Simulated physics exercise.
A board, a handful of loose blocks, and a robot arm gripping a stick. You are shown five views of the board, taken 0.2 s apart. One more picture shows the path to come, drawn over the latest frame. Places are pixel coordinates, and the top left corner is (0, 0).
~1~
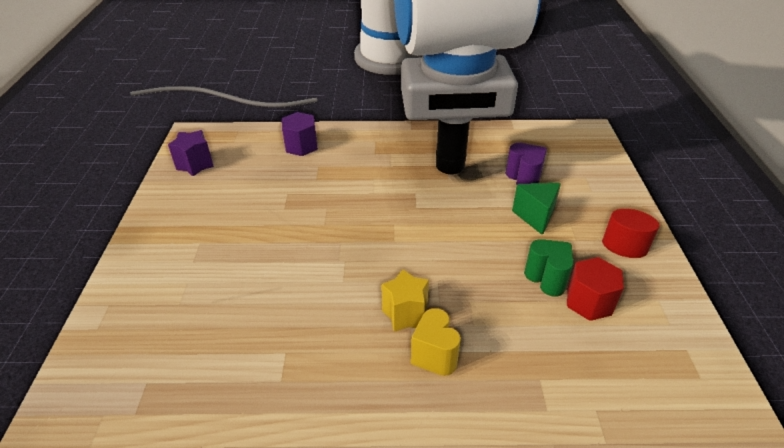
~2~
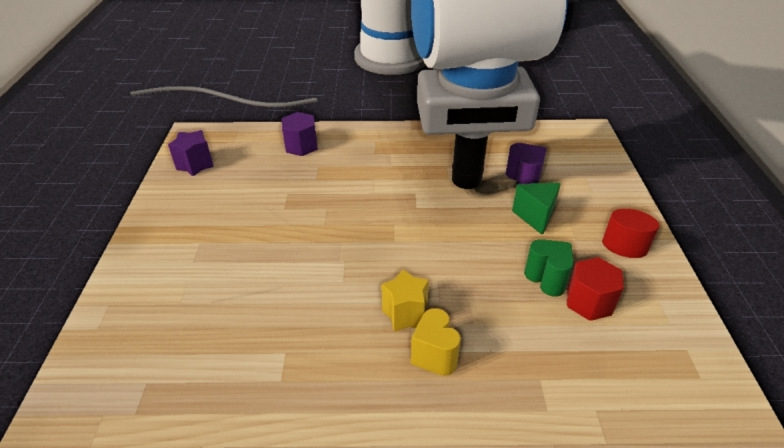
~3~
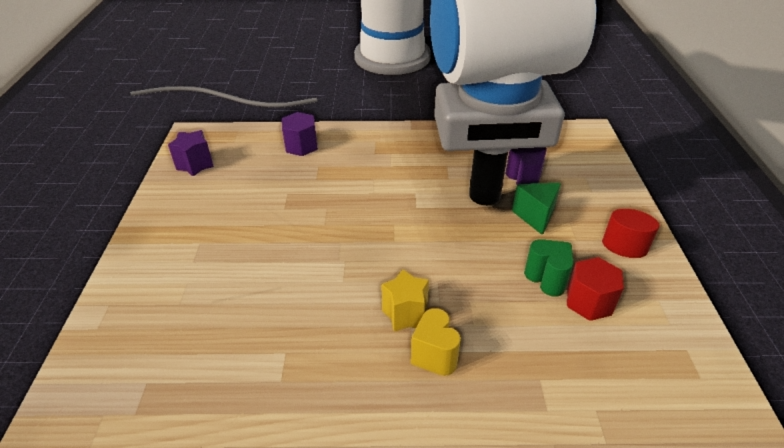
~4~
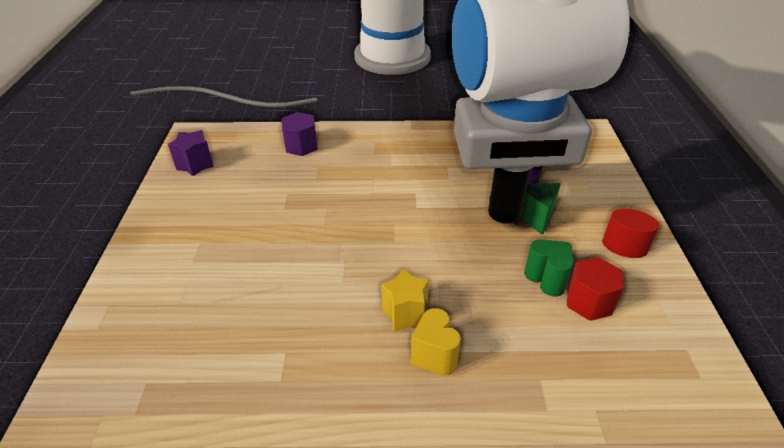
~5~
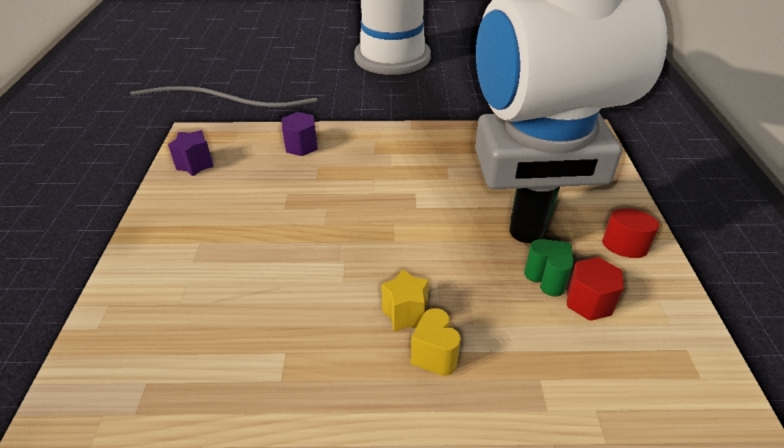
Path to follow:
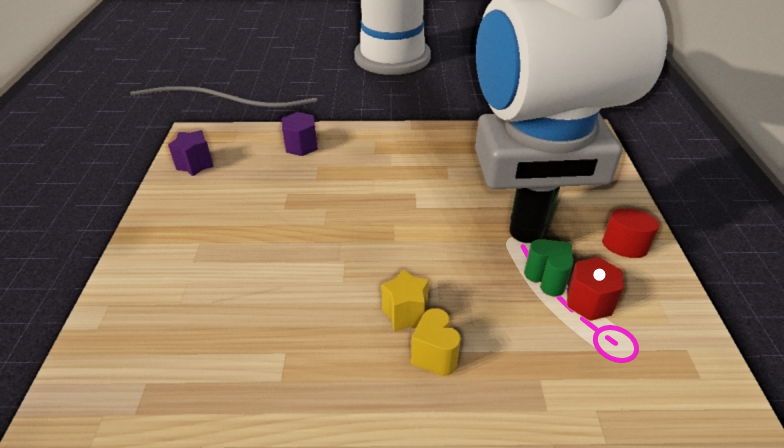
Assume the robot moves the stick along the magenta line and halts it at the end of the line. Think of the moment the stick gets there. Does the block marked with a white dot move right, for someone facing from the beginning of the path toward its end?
I believe not.
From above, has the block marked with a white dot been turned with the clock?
I expect not.
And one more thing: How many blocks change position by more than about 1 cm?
Going by the path, two blocks will move.
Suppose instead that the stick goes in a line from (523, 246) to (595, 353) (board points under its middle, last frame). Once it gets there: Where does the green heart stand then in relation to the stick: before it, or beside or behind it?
In front, still.
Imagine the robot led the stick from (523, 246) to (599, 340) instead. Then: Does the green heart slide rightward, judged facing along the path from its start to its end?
In short: Yes.
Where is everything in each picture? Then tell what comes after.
In the first frame, lower end of the stick at (450, 167), tops of blocks, green three-sided block at (542, 191), green heart at (555, 252), red six-sided block at (599, 275).
In the second frame, stick at (467, 181), blocks as before.
In the third frame, stick at (485, 197), blocks as before.
In the fourth frame, stick at (504, 214), blocks as before.
In the fifth frame, stick at (526, 233), green three-sided block hidden, green heart at (555, 252), red six-sided block at (599, 275).
The drawn path runs from (523, 246) by way of (556, 295) to (616, 344); the dot is on the red six-sided block.
The first path, step by step. One third of the way, stick at (546, 265); green heart at (565, 278), turned 15° anticlockwise; red six-sided block at (608, 280), turned 15° anticlockwise.
Two thirds of the way, stick at (578, 298); green heart at (587, 315); red six-sided block at (630, 289), turned 50° anticlockwise.
At the end, stick at (622, 330); green three-sided block not moved; green heart at (598, 334), turned 35° clockwise; red six-sided block at (657, 298), turned 110° anticlockwise.
